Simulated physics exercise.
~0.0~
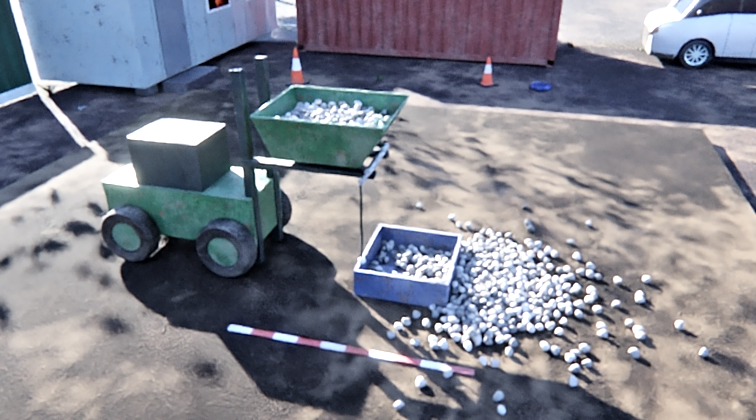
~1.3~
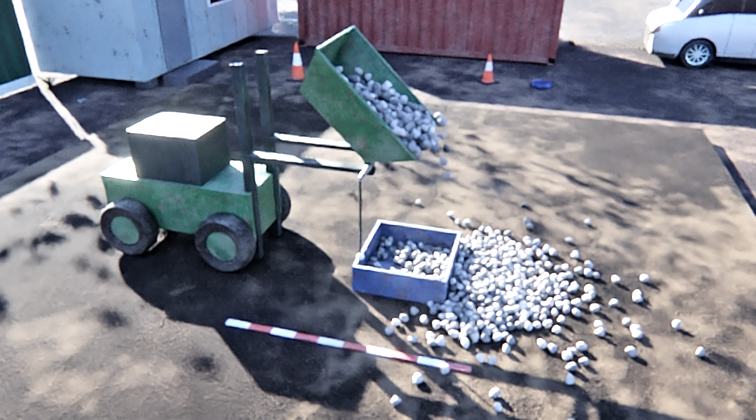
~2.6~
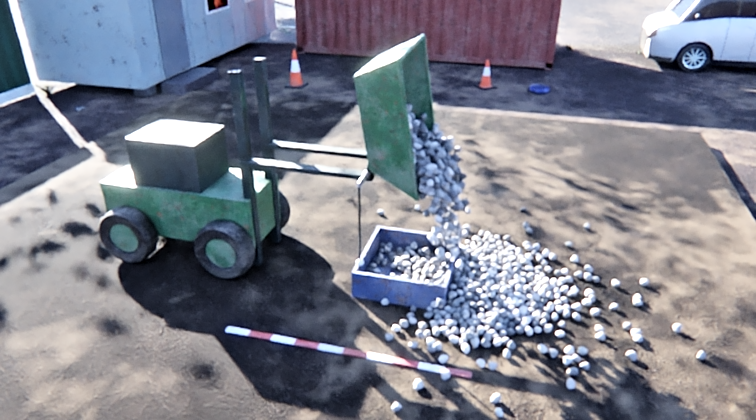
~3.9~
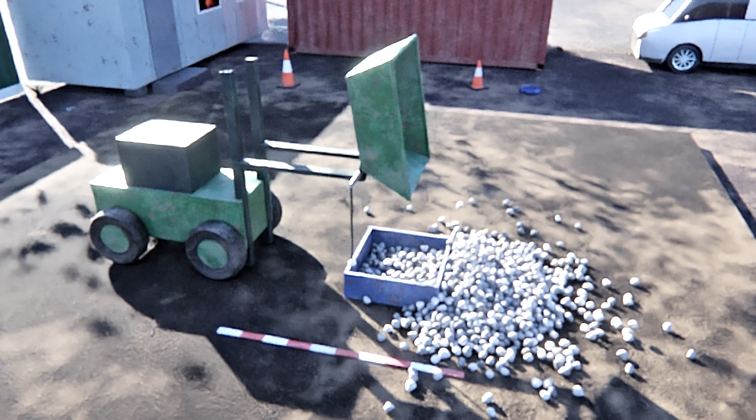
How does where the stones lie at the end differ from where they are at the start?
At the start many of the stones are up in the raised green skip, with the rest in and around the blue bin. At the end the stones from the skip have come down too, mostly onto the heap to the right of the bin.
